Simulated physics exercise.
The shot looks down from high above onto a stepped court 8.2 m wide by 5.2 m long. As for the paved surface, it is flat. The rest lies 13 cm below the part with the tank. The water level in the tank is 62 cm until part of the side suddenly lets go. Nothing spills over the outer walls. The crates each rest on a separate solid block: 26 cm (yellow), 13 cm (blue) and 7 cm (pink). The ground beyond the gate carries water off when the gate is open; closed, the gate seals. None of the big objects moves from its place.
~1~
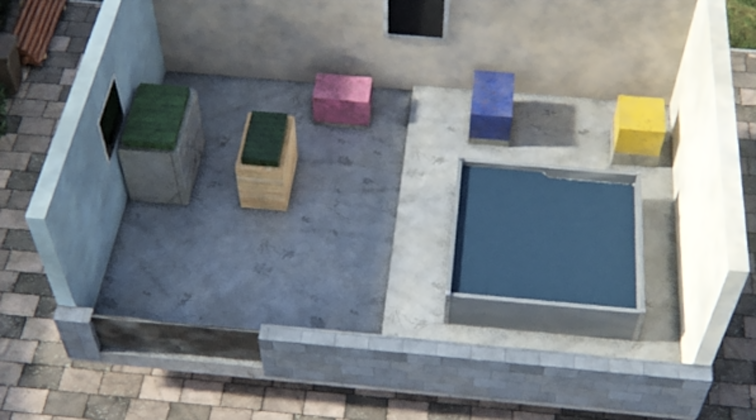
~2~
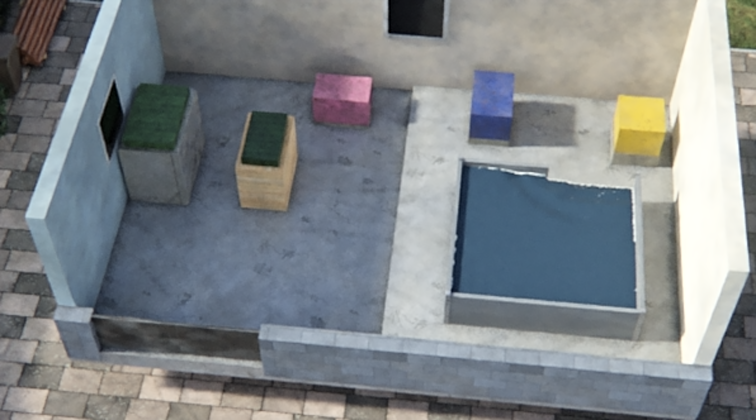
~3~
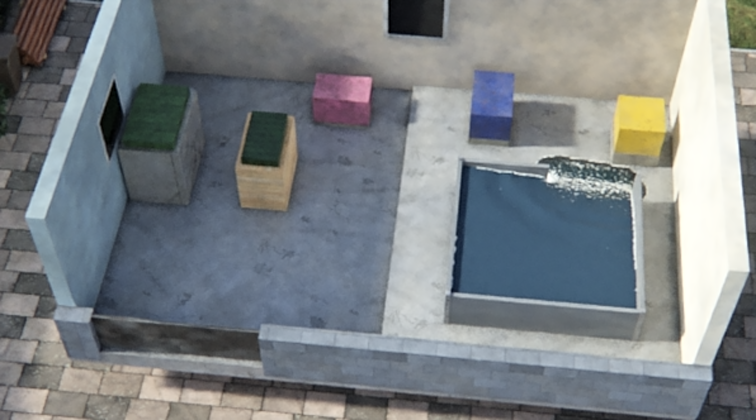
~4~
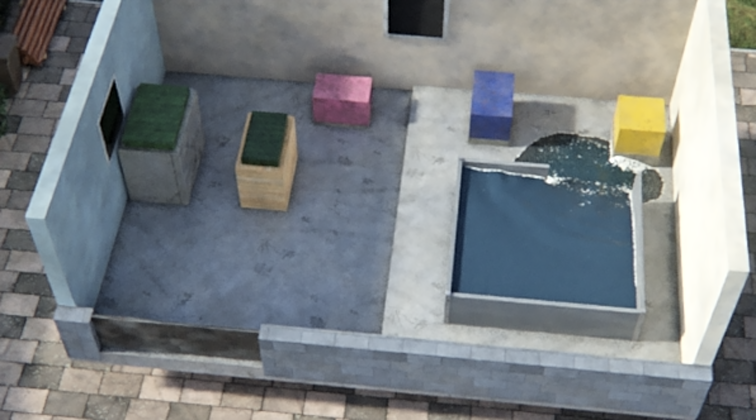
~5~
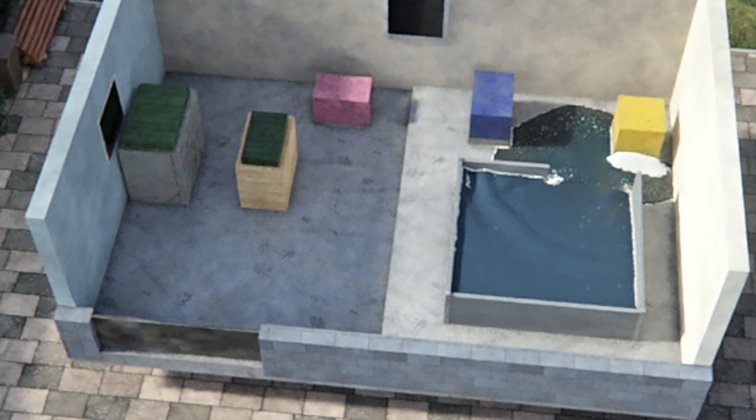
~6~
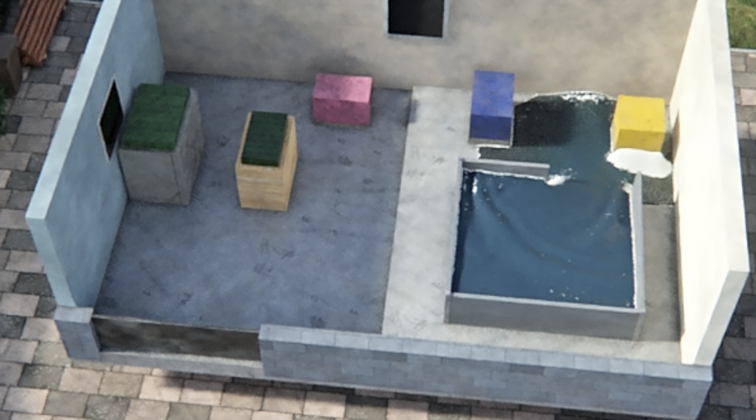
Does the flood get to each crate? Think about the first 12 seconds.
At the end, the yellow crate is reached by water, the blue crate is reached by water, the pink crate is reached by water.
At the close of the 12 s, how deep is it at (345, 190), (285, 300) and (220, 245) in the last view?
First spot near 9 cm, second near 9 cm, third near 7 cm.
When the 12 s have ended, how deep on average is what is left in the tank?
The average depth is around 13 cm.
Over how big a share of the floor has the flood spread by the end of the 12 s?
Around 95 per cent.
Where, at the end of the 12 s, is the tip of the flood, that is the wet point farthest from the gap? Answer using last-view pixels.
Point: Roughly (87, 335) in the last view.
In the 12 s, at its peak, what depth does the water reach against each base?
Yellow 43, blue 39, pink 20, all in cm.
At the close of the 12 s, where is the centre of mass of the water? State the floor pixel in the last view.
About (403, 217).
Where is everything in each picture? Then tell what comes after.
The first frame shows still water, 62 cm deep, in the tank at (547, 235).
In the second frame, water pours out at (589, 193) and has run 0.7 m, to (542, 188); deepest outside 18 cm, 62 cm at the tank's back.
In the third frame, water pours out at (588, 194) and has run 1.0 m, to (547, 161); deepest outside 30 cm, 62 cm at the tank's back.
In the fourth frame, the front is at (563, 137), 1.3 m from the gap at (588, 195); 1.9 m2 of floor is under water; 62 cm left at the back of the tank.
In the fifth frame, water pours out at (588, 194) and has run 1.9 m, to (571, 109); deepest outside 34 cm, 62 cm at the tank's back.
In the sixth frame, water pours out at (588, 194) and has run 2.2 m, to (545, 96); deepest outside 42 cm, 61 cm at the tank's back.
A moment later water covers 15 % of the floor and is deepest (46 cm) near (617, 167); yellow plinth reached, blue plinth reached, pink plinth not reached.
Soon after water covers 20 % of the floor and is deepest (48 cm) near (594, 105); yellow plinth reached, blue plinth reached, pink plinth reached.
Next water covers 40 % of the floor and is deepest (40 cm) near (571, 104); yellow plinth reached, blue plinth reached, pink plinth reached.
Later on water covers 80 % of the floor and is deepest (23 cm) near (525, 125); yellow plinth reached, blue plinth reached, pink plinth reached.
At the end water covers 95 % of the floor and is deepest (16 cm) near (188, 345); highest at the yellow plinth 43 cm, highest at the blue plinth 39 cm, highest at the pink plinth 20 cm.
